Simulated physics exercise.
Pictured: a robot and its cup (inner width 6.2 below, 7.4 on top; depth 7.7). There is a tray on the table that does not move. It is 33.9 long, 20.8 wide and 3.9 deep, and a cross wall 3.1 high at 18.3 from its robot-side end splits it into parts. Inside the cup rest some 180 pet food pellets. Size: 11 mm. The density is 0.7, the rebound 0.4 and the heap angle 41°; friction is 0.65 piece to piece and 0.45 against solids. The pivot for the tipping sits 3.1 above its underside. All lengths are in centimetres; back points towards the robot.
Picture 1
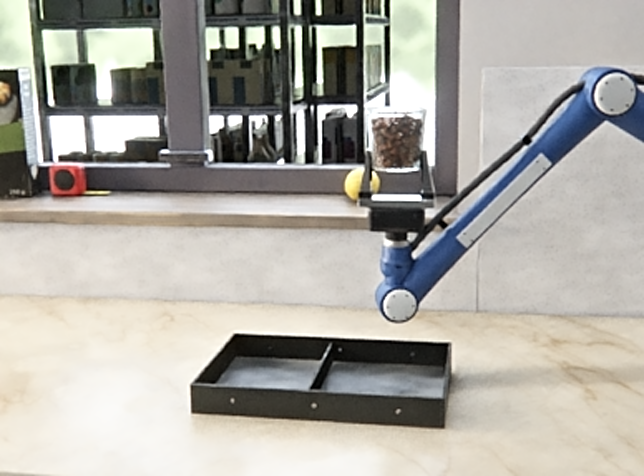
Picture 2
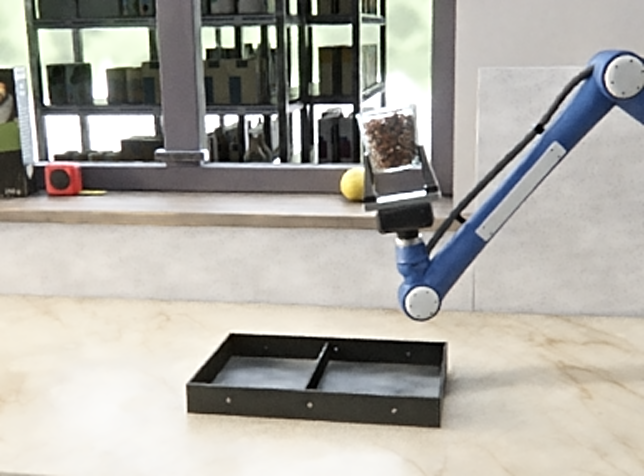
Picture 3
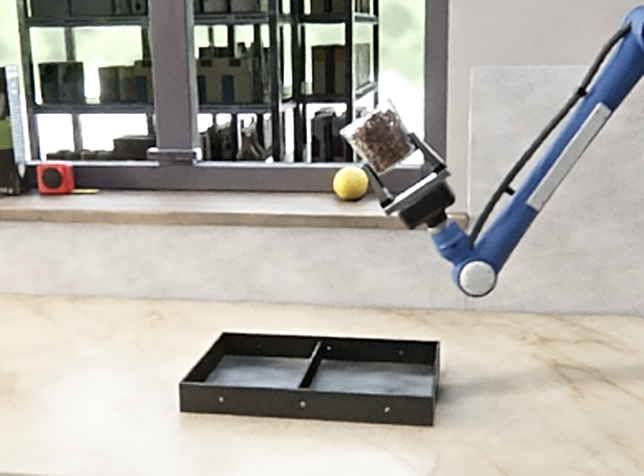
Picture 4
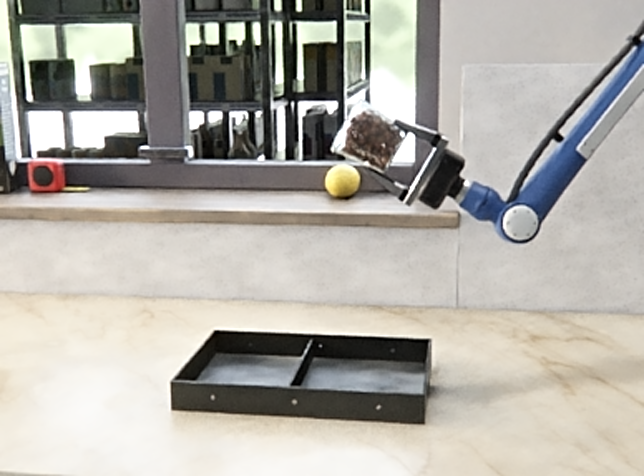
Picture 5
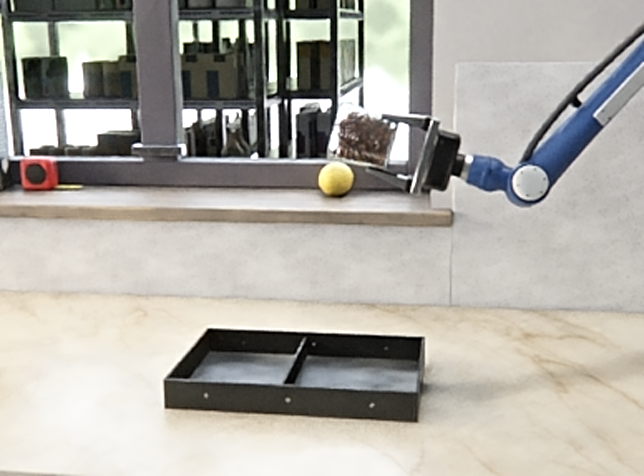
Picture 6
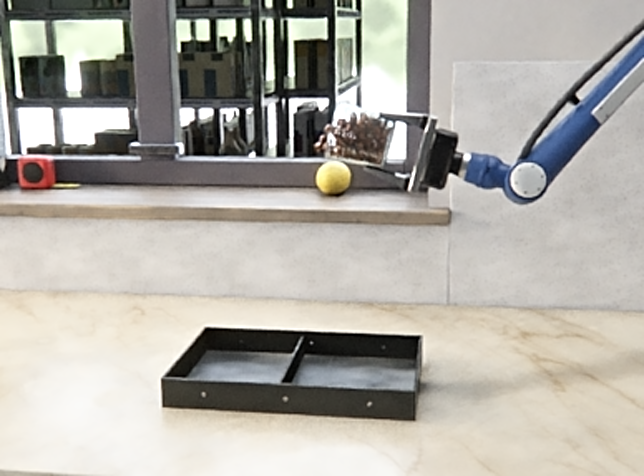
The footage shows a blue robot arm holding a clear cup of brown pellets upright above a divided black tray, then steadily tilting it left until it lies nearly on its side, the pellets shifting toward the rim.
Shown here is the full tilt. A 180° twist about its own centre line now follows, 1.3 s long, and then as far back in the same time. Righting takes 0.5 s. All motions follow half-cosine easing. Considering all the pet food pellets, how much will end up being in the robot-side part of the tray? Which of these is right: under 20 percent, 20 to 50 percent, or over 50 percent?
The right one is under 20 percent.
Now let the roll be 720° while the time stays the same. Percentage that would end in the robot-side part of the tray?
It would be roughly 20 percent.
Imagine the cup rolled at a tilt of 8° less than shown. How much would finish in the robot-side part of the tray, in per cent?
5 %.
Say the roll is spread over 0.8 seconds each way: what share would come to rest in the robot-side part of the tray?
It would then come to about 15 per cent.
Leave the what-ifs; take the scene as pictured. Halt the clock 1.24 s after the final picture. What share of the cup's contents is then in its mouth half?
Roughly 45 percent.
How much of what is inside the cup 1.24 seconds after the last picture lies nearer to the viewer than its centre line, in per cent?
Estimate: Near 60 %.
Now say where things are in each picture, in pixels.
The cup middle at (397, 140), upright; upper third of the load around (397, 123), from x 375 to 420, top at y 115; 176 in the cup, in the first frame.
The cup middle at (392, 140), tipped 10°; upper third of the load around (391, 123), from x 365 to 415, top at y 110, in the second frame.
The cup middle at (382, 140), tipped 34°; upper third of the load around (380, 124), from x 350 to 410, top at y 110, in the third frame.
The cup middle at (372, 139), tipped 60°; upper third of the load around (367, 126), from x 345 to 400, top at y 110, in the fourth frame.
The cup middle at (365, 139), tipped 74°; upper third of the load around (360, 125), from x 330 to 390, top at y 115, in the fifth frame.
The cup middle at (363, 138), tipped 75°; upper third of the load around (361, 126), from x 320 to 390, top at y 115; 176 in the cup, in the sixth frame.
Then, 1.24 s on, tipped 75°, highest piece 39 above the table; 139 in the cup, 16 in the far-side part, 14 in the robot-side part, 1 on the table or floor, 6 in flight or on a rim.
Then, 2.48 s on, tipped 75°, highest piece 38 above the table; 131 in the cup, 24 in the robot-side part, 20 in the far-side part, 1 on the table or floor.
Then, 3.30 s on, upright, highest piece 40 above the table; 131 in the cup, 23 in the robot-side part, 21 in the far-side part, 1 on the table or floor.
Then, 4.00 s on, upright, highest piece 40 above the table; 131 in the cup, 23 in the robot-side part, 21 in the far-side part, 1 on the table or floor.
In the end, 131 in the cup, 23 in the robot-side part, 21 in the far-side part, 1 on the table or floor. That is 13 % in the robot-side part of the tray.
